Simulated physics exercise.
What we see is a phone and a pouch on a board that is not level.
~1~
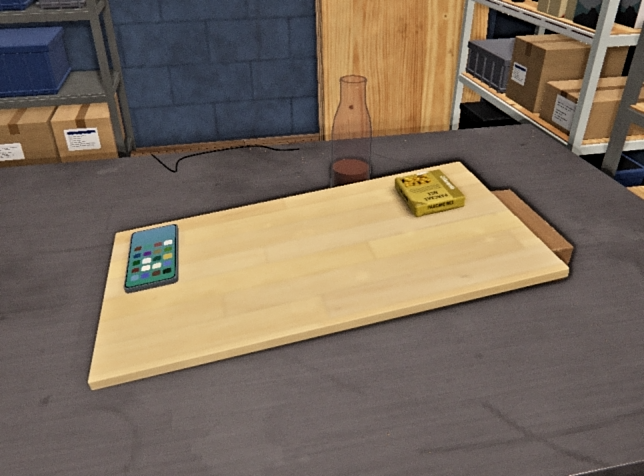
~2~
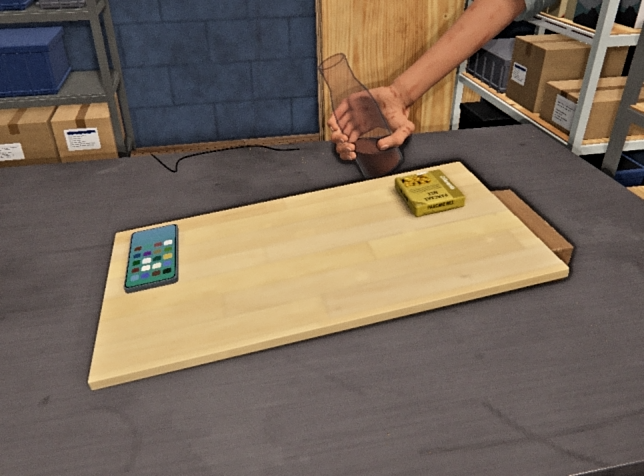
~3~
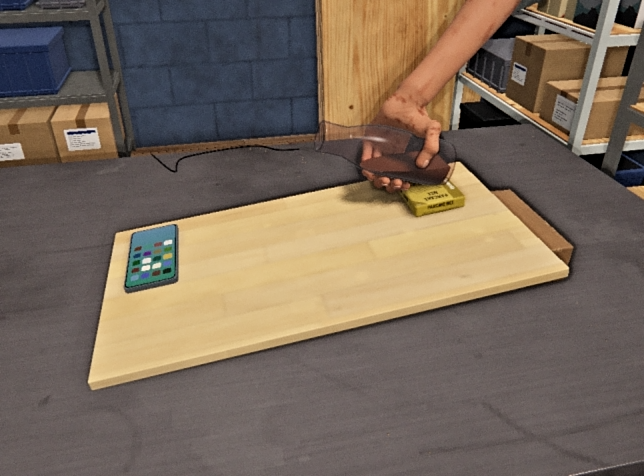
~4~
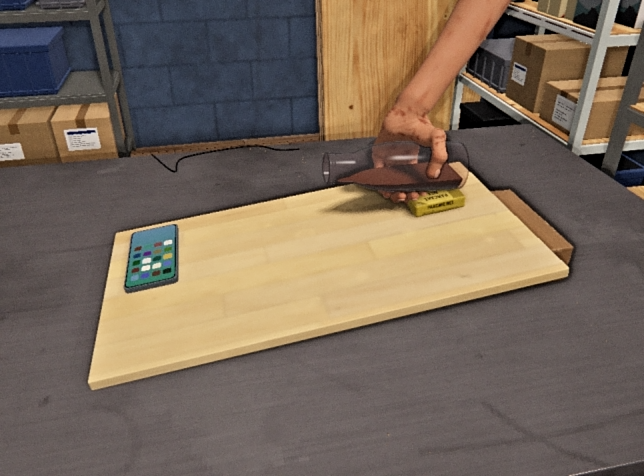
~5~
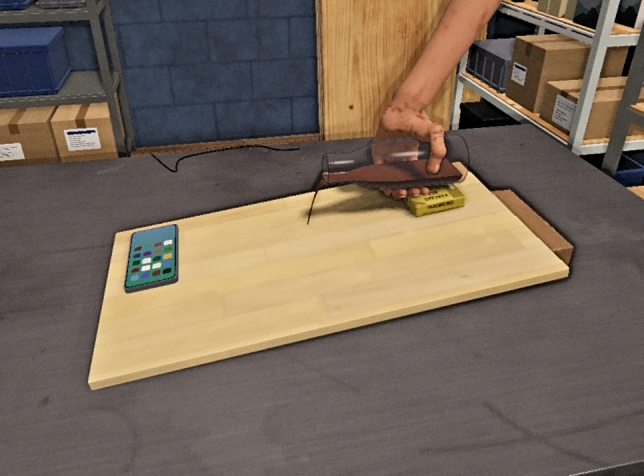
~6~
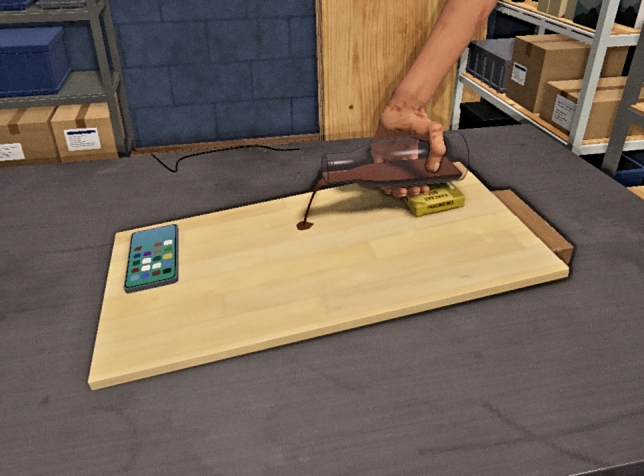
A hand picked up a glass bottle of dark liquid from behind a tilted wooden board, tipped it over to the left above a yellow pouch, and poured a thin stream onto the board.
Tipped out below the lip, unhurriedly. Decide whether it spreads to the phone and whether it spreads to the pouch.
Phone - it gets there. Pouch - it does not get there.
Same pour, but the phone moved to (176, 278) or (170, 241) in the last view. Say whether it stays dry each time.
The first try leaves it sitting in the spill; the second leaves it sitting in the spill.
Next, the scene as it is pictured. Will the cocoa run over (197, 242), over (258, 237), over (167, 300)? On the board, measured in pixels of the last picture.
The first spot ends up inside the spill, the second inside the spill, and the third inside the spill.
Shortly, it runs down to the left; the phone is still dry; the pouch is still dry.
Then, it runs down to the left and off the end; the phone is wet along its edge; the pouch is still dry.
At the finish, it runs down to the left and off the end; the phone is wet along its edge; the pouch is still dry.
